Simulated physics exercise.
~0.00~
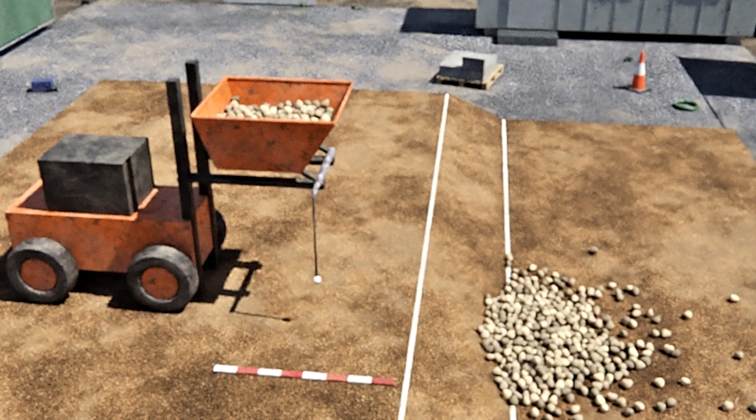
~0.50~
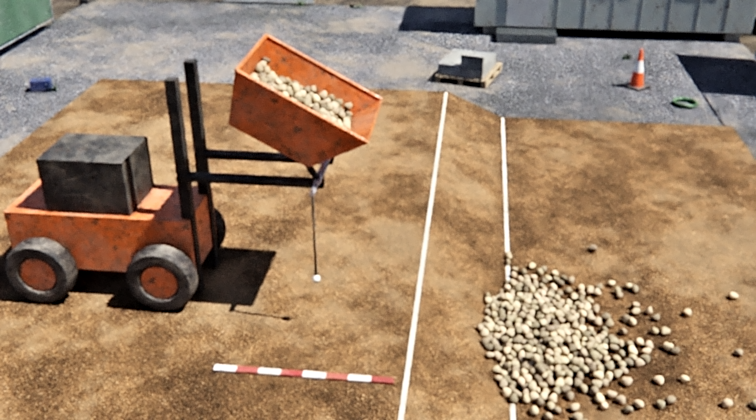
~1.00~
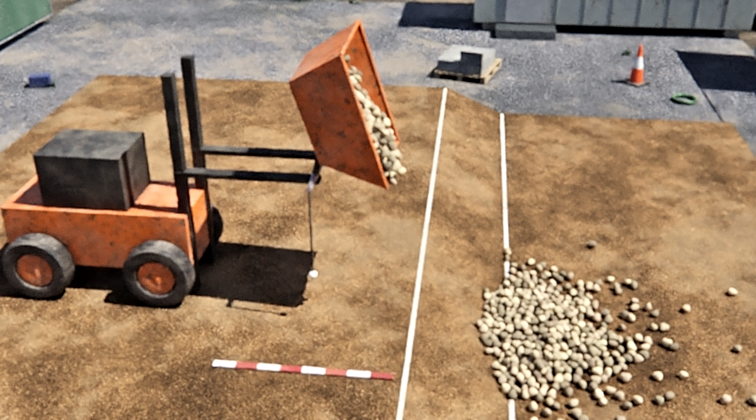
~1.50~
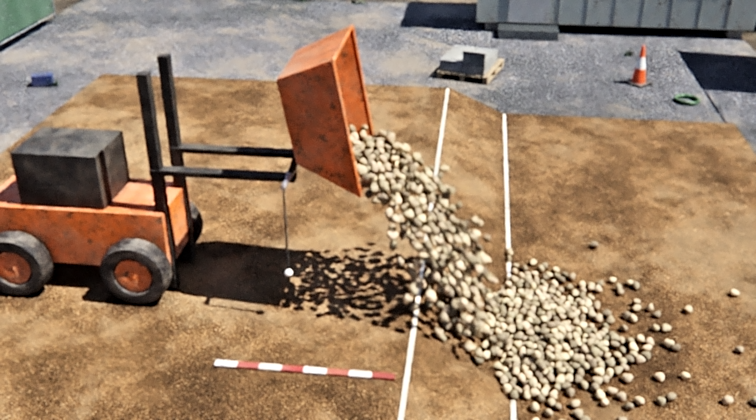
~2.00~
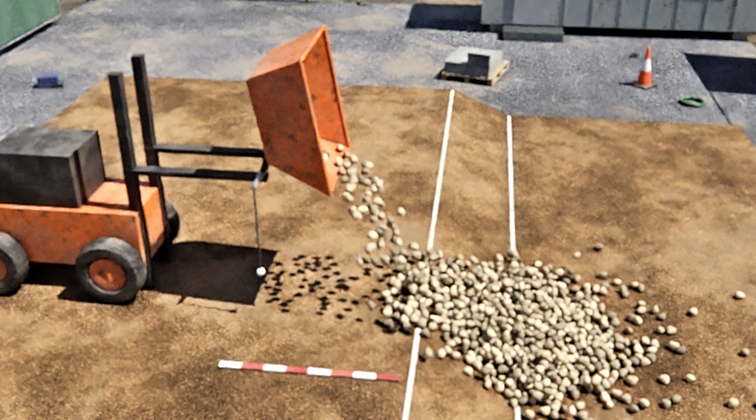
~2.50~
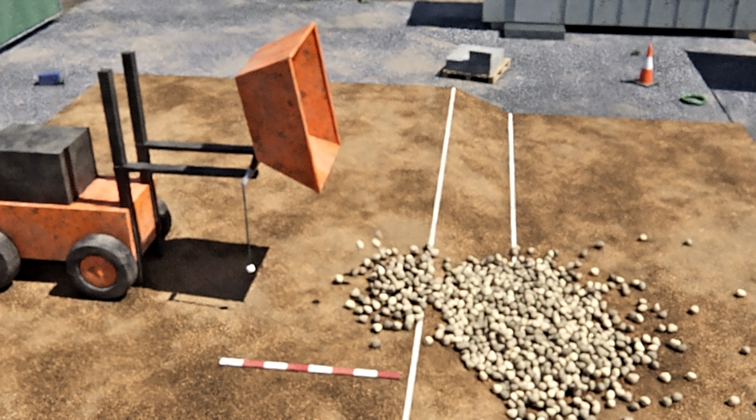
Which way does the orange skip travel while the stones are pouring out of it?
It moves to the left, carried along as the forklift backs away from the heap.
